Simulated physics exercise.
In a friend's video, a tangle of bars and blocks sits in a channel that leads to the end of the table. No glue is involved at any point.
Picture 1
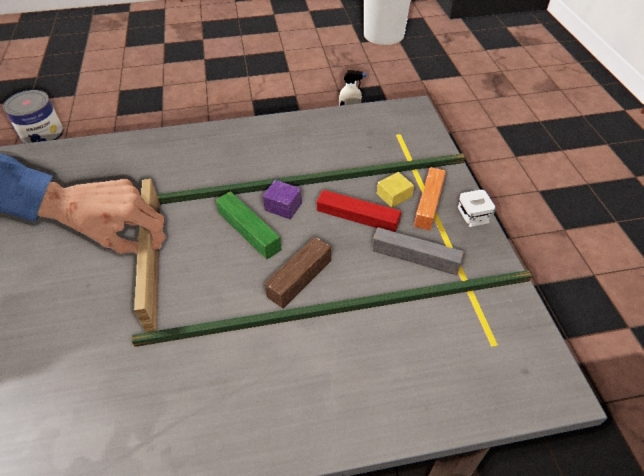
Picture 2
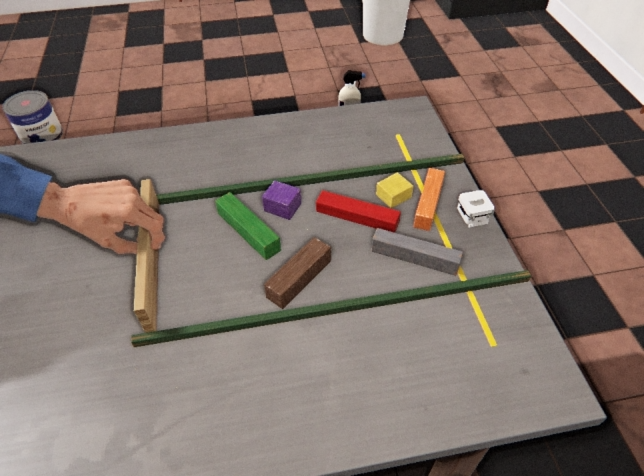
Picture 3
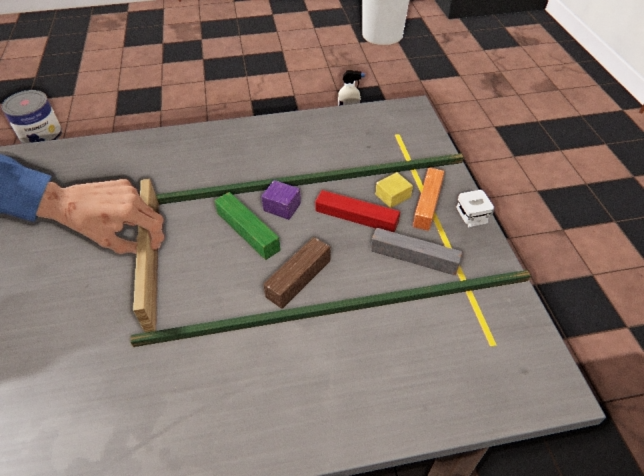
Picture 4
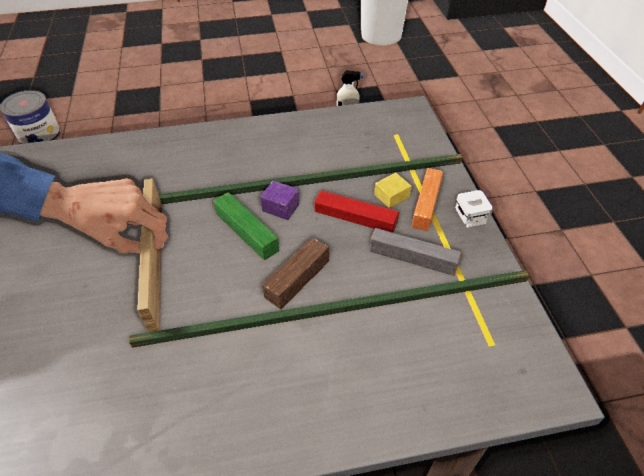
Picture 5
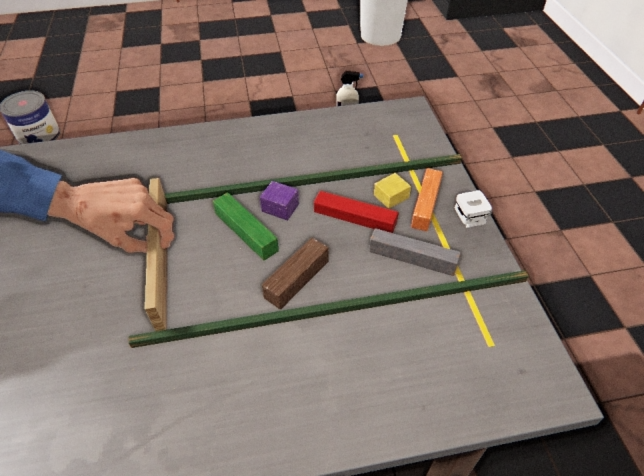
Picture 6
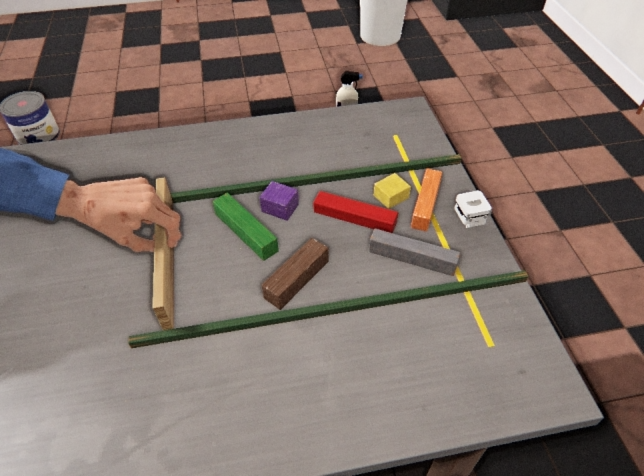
On a grey tabletop above a brown and black tiled floor, the view looks down at an angle from one side. Between two green rails lie green, purple, brown, red, grey, yellow and orange bars and blocks, with a yellow tape line and a small white case toward the right. A hand at left holds a wooden board still, then slides it slightly right, touching no blocks, while the view barely shifts.
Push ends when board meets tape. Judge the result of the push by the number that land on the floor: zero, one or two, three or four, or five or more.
The number that land on the floor is three or four.
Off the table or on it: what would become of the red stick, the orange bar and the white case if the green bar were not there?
As for the red stick, it is retained; the orange bar is not retained; the white case is not retained.
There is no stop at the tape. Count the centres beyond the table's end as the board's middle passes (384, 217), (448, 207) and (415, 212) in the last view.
In order of the places given, that's 0, 5 and 3.
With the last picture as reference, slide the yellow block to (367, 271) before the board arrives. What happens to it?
In the end it hangs on.
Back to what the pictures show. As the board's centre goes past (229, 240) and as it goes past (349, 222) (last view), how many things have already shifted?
That makes 1 at the first spot and 7 at the second.
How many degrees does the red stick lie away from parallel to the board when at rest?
Some 5 degrees.
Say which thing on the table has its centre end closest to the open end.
Red stick.
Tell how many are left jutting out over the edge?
That comes to 1 of them.
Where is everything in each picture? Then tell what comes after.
White case (475, 208); orange bar (430, 198); yellow block (395, 190); board (149, 251); tape (438, 222), in the first frame.
Orange bar (430, 199); board (148, 251), in the second frame.
Yellow block (394, 190); purple block (282, 200), in the third frame.
White case (473, 209); red stick (356, 212), in the fourth frame.
Orange bar (427, 199); brown bar (297, 272), in the fifth frame.
White case (472, 210); orange bar (427, 199); yellow block (392, 191); board (165, 249); tape (435, 222), in the sixth frame.
Early on, none off yet; white case at rest near (472, 210); orange bar at rest near (427, 199); yellow block at rest near (392, 191).
A while later, none off yet; white case at rest near (472, 210); orange bar travelled a little near (446, 201); yellow block travelled about its own width near (422, 182).
Finally, the number that fall off is three or four; lost, grey bar, yellow block, orange bar and white case.
